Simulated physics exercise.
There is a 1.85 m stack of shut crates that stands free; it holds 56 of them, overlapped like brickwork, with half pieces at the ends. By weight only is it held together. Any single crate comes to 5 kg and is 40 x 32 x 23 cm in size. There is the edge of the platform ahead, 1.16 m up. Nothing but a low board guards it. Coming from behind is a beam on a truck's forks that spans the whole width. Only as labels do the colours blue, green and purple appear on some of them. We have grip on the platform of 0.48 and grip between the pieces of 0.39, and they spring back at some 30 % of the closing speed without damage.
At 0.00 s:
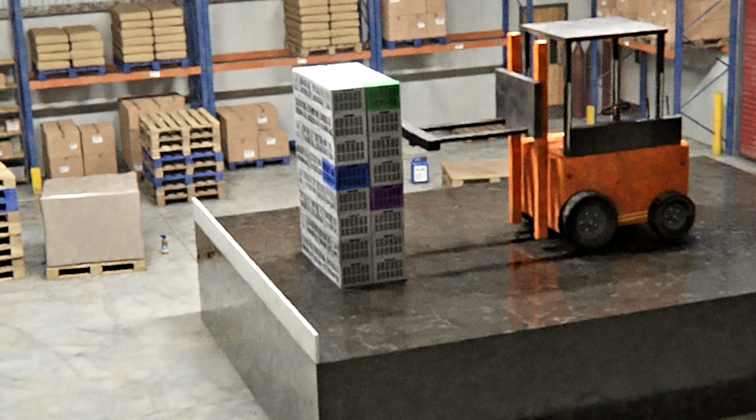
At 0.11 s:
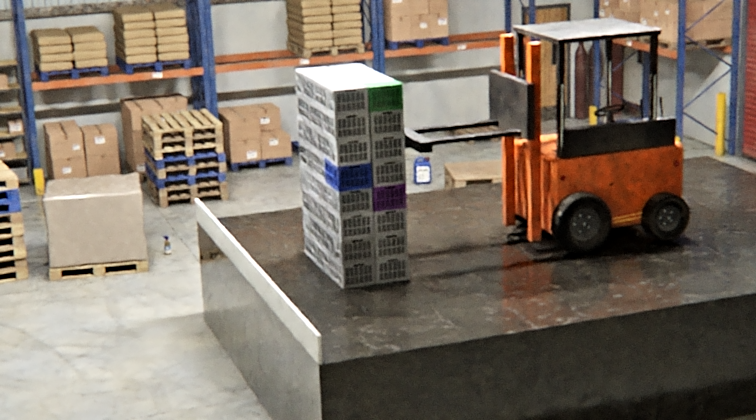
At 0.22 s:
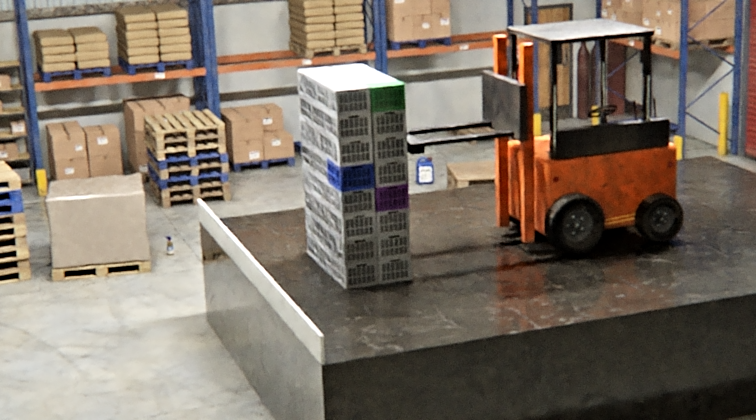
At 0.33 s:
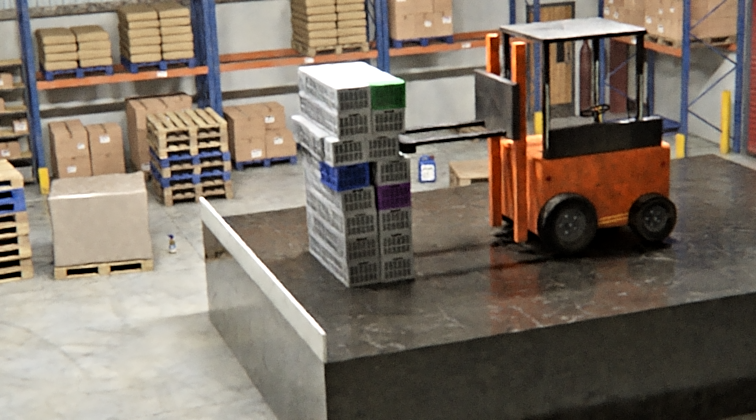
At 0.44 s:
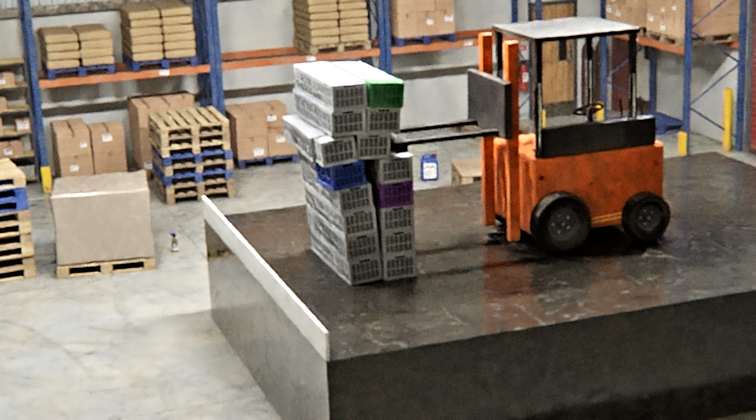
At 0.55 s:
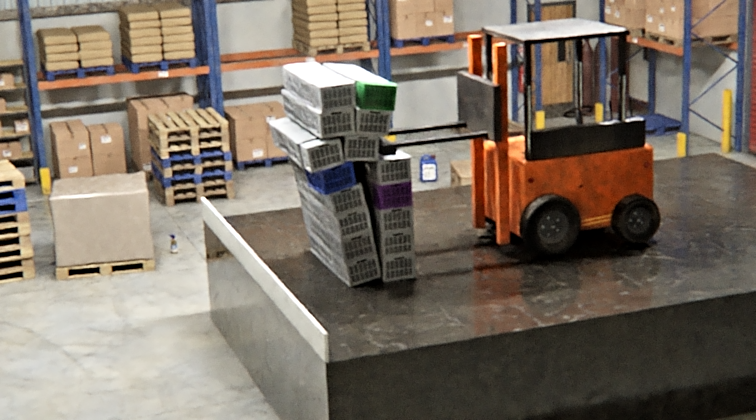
In a warehouse, an orange forklift on a dark platform moves left toward a stack of mostly grey crates, and its raised beam pushes into the upper part, shifting crates left before much of the stack leans toward the platform's edge.
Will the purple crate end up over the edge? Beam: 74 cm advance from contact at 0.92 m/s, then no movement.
No: Most likely it holds on up there.
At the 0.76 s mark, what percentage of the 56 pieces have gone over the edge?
By then 0 %.
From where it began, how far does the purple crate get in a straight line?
I'd put it at near 0 cm.
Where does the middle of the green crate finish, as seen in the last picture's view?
End point in last frame: Roughly (372, 277).
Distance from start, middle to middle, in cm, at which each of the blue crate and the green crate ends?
Blue ends up 280 cm away; green ends up 170 cm away.
By 0.76 s, none of the 56 crates over the edge, 40 disturbed; purple crate unmoved; blue crate tilted 21°.
By 1.10 s, none of the 56 crates over the edge, 39 disturbed; purple crate unmoved; blue crate tilted 54°, 40 cm lower.
By 1.60 s, 18 of the 56 crates over the edge; purple crate unmoved; blue crate upside down.
By 2.38 s, 21 of the 56 crates over the edge; purple crate unmoved; blue crate upside down.
When it is over (3.4 s), 22 of the 56 crates over the edge; purple crate unmoved; blue crate upside down; green crate on its side. In pixels of the last frame, middles, purple crate near (392, 193).
